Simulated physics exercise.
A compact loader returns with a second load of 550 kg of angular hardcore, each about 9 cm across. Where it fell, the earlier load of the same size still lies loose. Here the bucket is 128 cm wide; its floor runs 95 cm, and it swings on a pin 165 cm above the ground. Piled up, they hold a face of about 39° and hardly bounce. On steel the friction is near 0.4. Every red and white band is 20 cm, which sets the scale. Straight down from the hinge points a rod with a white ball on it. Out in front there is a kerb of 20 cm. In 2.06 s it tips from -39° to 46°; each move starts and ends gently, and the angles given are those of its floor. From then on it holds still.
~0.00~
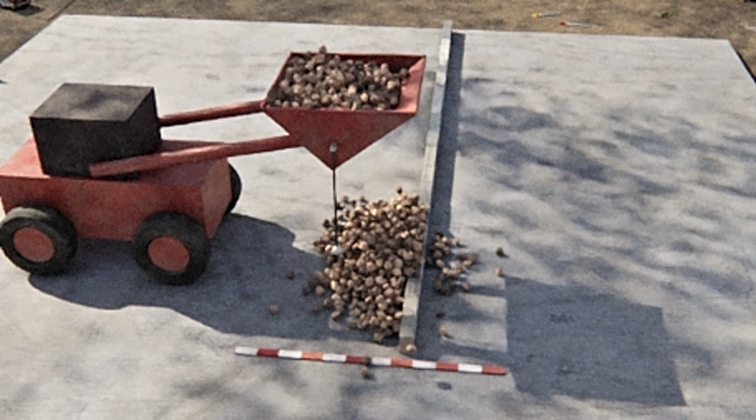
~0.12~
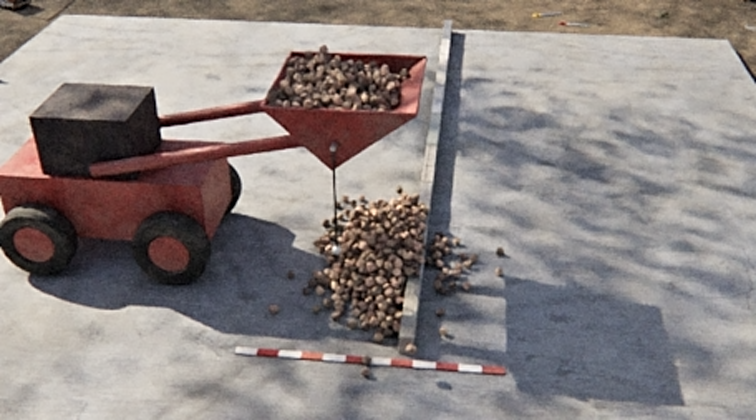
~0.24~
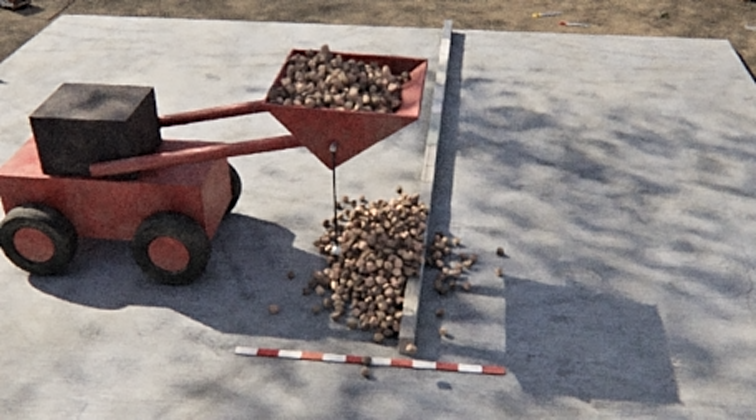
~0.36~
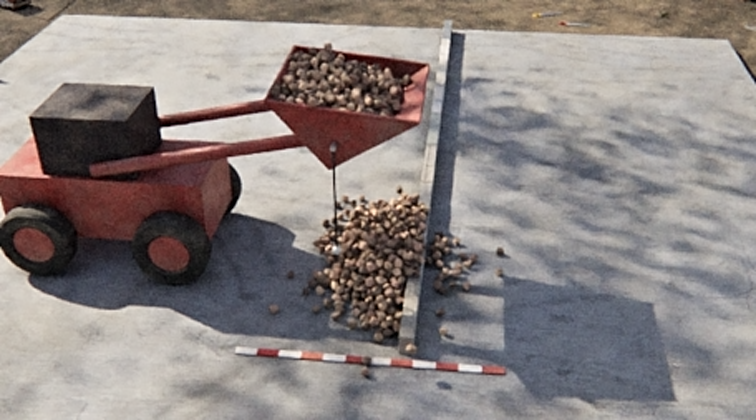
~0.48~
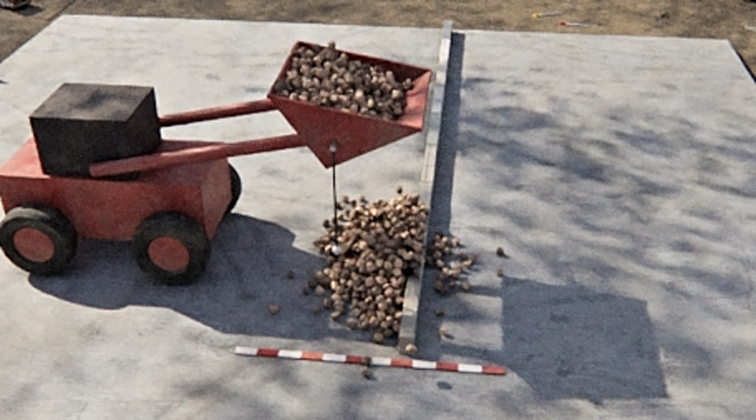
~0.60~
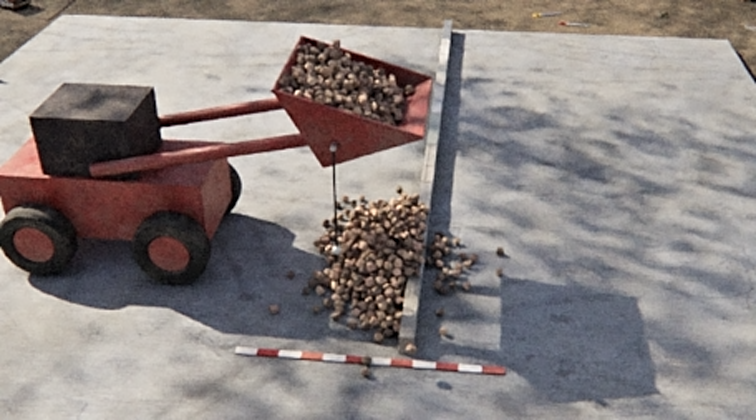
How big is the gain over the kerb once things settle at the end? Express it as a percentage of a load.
The gain is about 91 per cent of a load.
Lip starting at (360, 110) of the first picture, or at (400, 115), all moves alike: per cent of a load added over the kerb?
Roughly 15 and 75 per cent, in that order.
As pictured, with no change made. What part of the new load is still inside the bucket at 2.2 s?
It keeps some 15 percent of its load.
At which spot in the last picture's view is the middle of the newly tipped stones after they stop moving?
Roughly pixel (458, 255) in the last view.
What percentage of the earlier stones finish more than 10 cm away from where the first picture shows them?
5 per cent.
After 1.5 s the floor is at 32°; in per cent of one load, 92 in the bucket, 102 on this side of the kerb, 6 over the kerb; the foremost stones are at (473, 266).
After 2.2 s the floor is at 46°; in per cent of one load, 15 in the bucket, 127 on this side of the kerb, 58 over the kerb; the foremost stones are at (505, 265).
After 2.5 s the floor is at 46°; in per cent of one load, 0 in the bucket, 112 on this side of the kerb, 88 over the kerb; the foremost stones are at (549, 271).
After 5.4 s the floor is at 46°; in per cent of one load, 0 in the bucket, 104 on this side of the kerb, 96 over the kerb; the foremost stones are at (570, 266). Net gain over the kerb, 91.
